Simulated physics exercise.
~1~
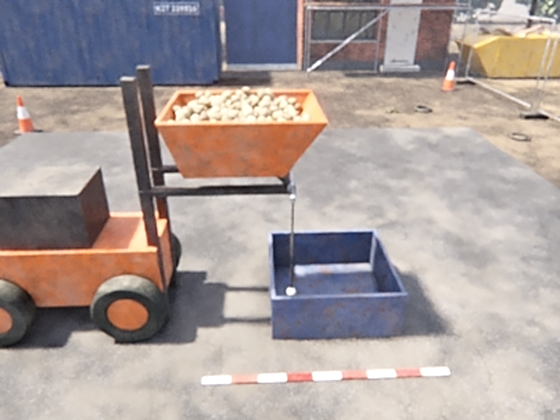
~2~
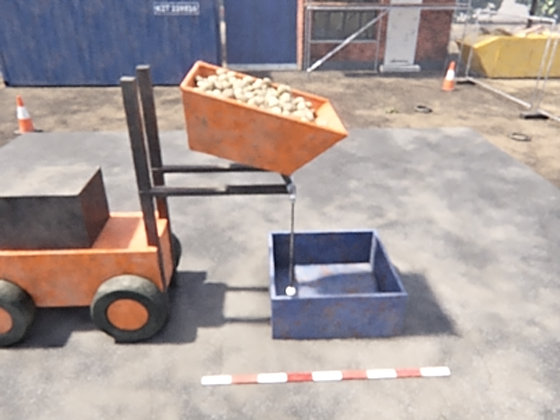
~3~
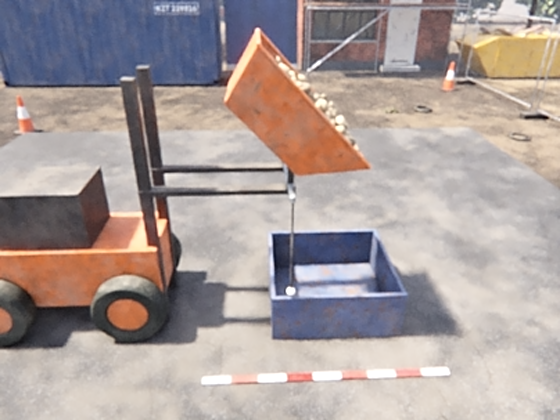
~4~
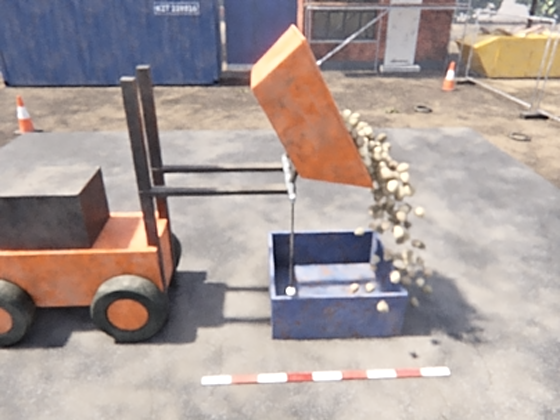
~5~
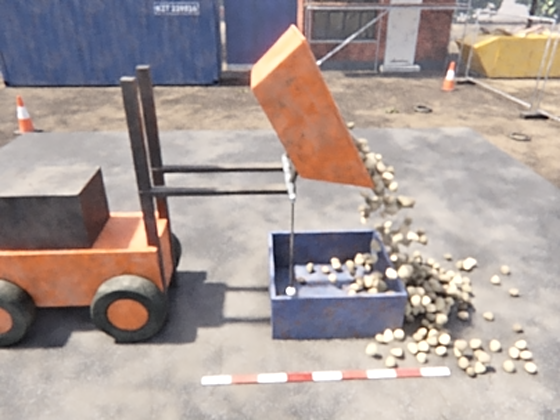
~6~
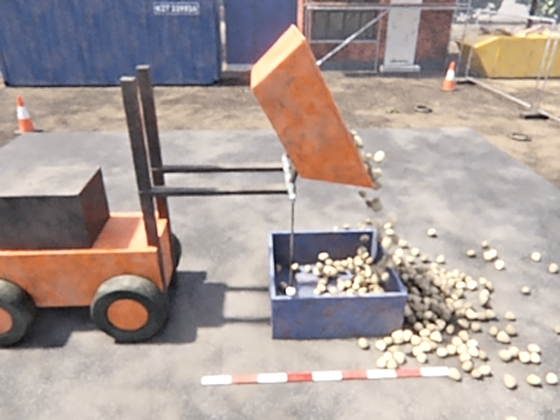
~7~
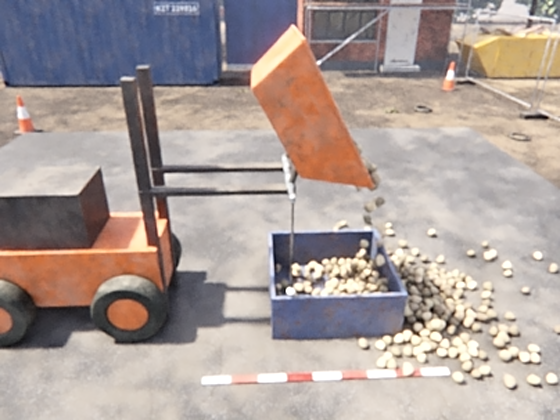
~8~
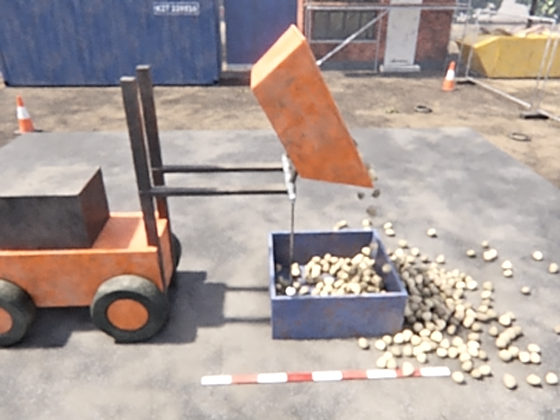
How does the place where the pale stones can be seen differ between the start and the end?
At the start the stones are heaped in the raised orange skip. By the end the visible stones are lower and mostly further right, some in the blue bin and many scattered on the ground beside it, with a few at the skip's lip.
Orange skip on a forklift tipping steeply to the right, spilling pale cobbles partly into a blue bin and partly onto the ground beyond.
